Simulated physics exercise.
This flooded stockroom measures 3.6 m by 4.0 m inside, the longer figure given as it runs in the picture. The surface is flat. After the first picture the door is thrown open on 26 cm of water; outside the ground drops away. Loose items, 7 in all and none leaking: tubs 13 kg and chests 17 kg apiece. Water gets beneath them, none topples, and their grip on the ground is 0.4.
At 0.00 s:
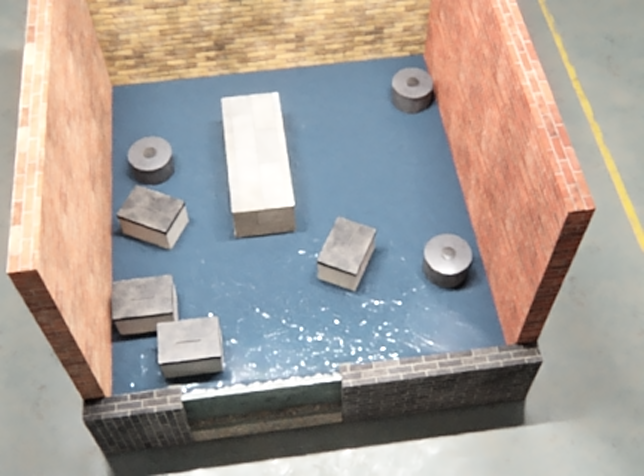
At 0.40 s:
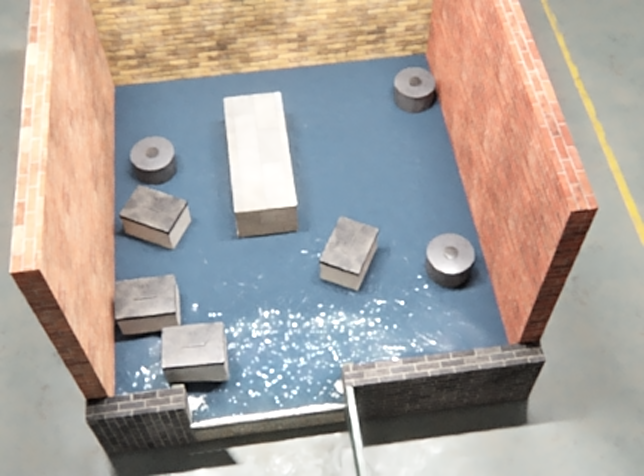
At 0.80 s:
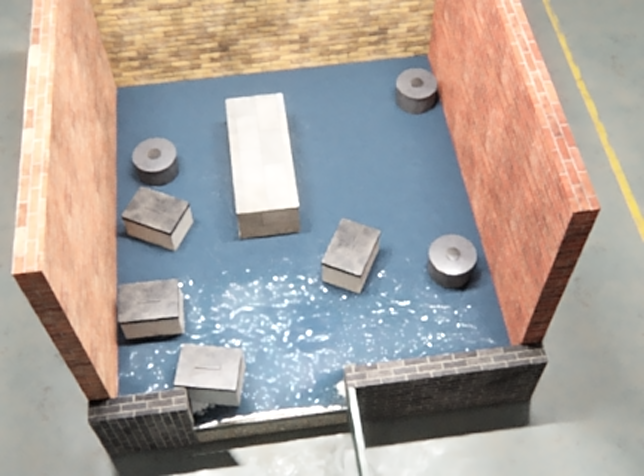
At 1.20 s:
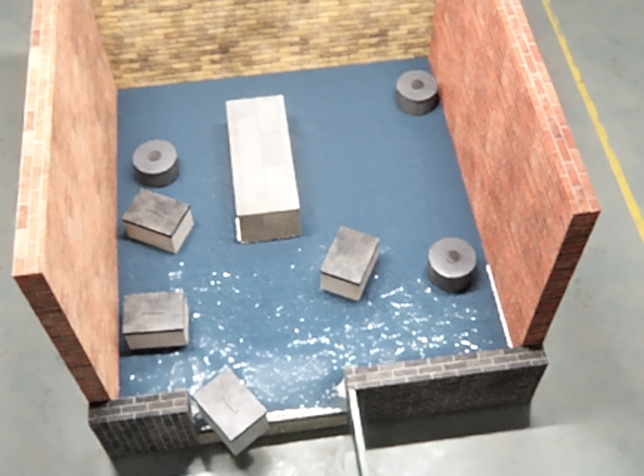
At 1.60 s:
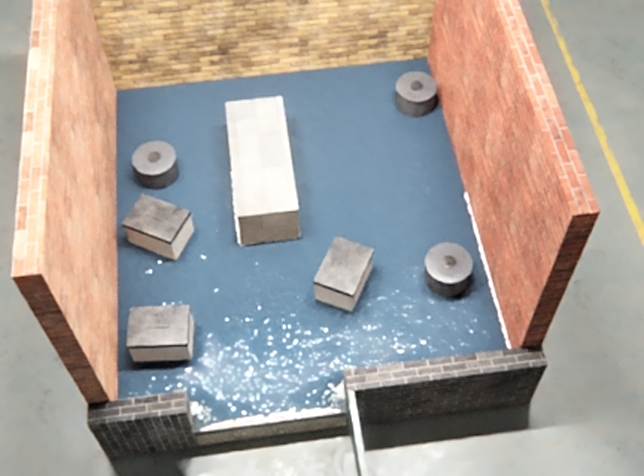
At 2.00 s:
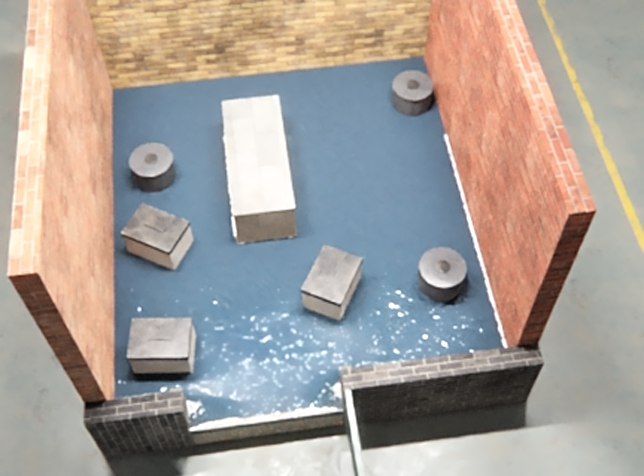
Brick-walled flooded room opening its front door, one grey-topped chest turning through the gap and out of sight, others drifting slightly forward.
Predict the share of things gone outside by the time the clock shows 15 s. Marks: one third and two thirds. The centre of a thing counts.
That comes to at least two thirds.
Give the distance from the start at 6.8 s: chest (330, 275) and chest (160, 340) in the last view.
In turn: Washed out, gone out.
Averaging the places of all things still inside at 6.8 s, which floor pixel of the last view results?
Around (293, 280).
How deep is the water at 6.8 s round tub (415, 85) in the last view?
About 17 cm.
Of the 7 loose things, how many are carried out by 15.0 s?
6 of them.
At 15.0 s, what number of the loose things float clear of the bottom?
1 of them.
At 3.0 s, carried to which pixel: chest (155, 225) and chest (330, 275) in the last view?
Around (155, 259) and (311, 308).
After 3.0 s 1 of 7 are out; 6 afloat.
After 6.8 s 3 of 7 are out; 4 afloat.
After 11.0 s 5 of 7 are out; 2 afloat.
After 15.0 s 6 of 7 are out; 1 afloat.
